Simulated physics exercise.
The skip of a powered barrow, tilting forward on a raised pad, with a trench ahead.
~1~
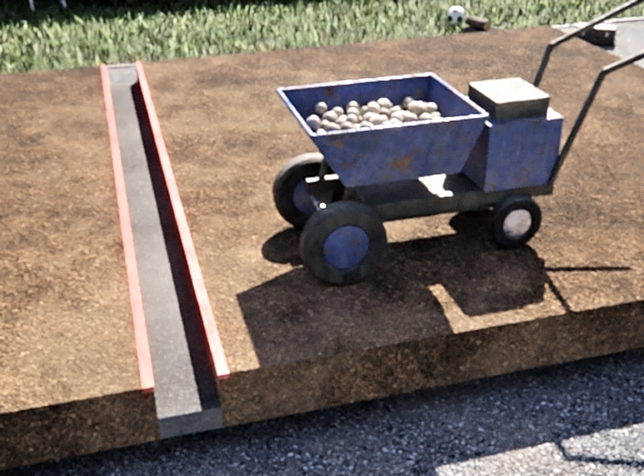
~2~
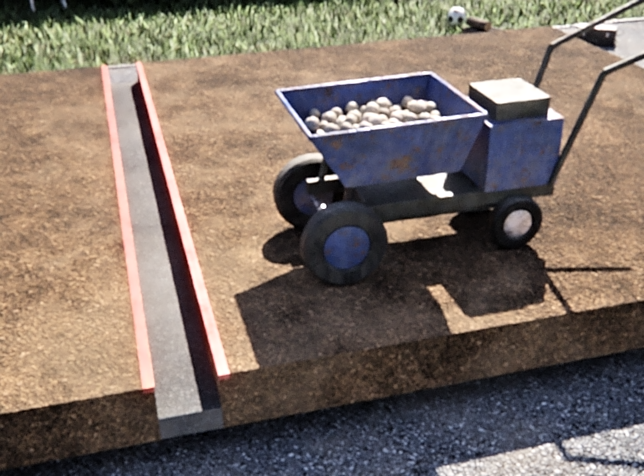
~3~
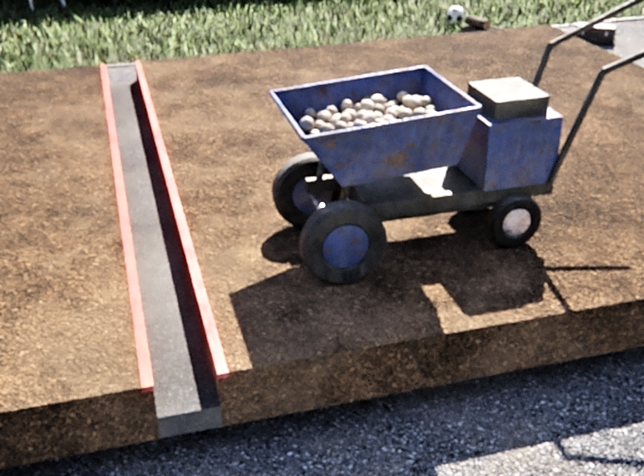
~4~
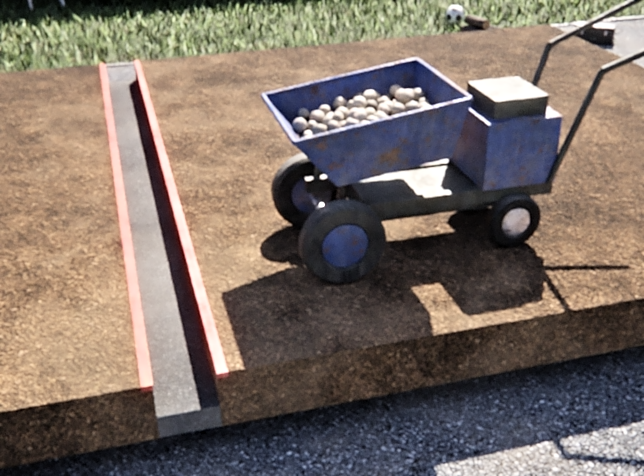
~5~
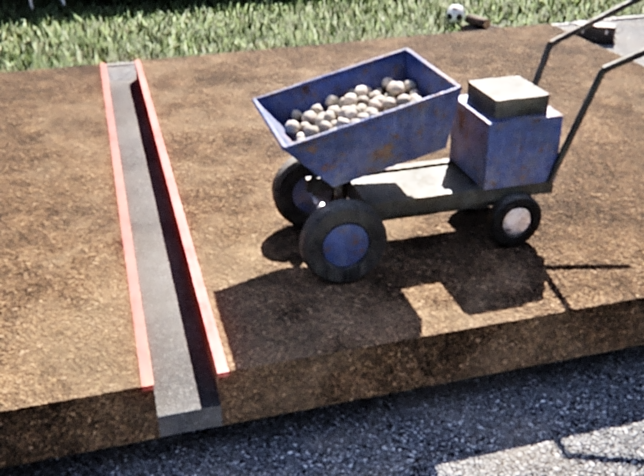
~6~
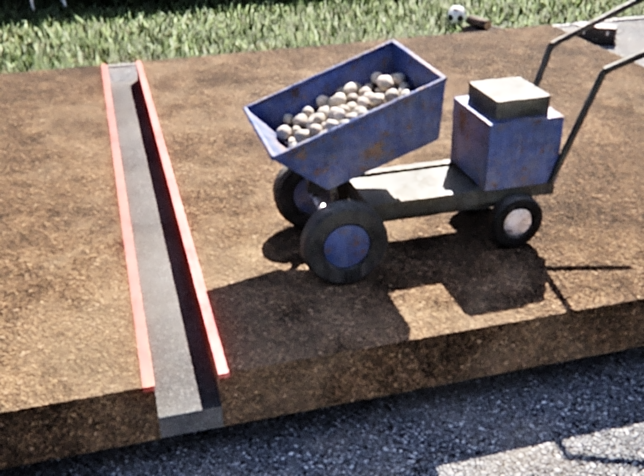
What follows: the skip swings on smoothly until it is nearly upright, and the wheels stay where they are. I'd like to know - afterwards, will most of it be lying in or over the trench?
Yes, most of it will.
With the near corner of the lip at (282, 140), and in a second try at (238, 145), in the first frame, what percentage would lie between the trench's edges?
80 %, then 30 %.
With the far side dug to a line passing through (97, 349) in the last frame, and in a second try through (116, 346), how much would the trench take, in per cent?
In order: Some 90 per cent, then some 90 per cent.
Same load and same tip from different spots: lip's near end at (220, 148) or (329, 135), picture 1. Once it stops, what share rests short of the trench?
0 % and 30 %.
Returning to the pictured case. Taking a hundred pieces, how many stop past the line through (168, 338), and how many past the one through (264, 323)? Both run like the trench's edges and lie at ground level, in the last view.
In order: Near 30 %, then 100 %.
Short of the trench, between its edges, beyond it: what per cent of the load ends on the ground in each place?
Split - short: 20 percent, between: 80 percent, beyond: 0 percent.
Soon after the last picture, skip tipped steeply; all in the skip.
A little later, skip tipped right over; most in the skip; a small part short of the trench; a small part in or heaped over the trench; a stray few falling.
Later still, skip tipped right over; a small part in the skip; about a quarter short of the trench; about two thirds in or heaped over the trench; a stray few beyond it.
By the end, skip tipped right over; a stray few in the skip; about a quarter short of the trench; most in or heaped over the trench; a stray few beyond it.
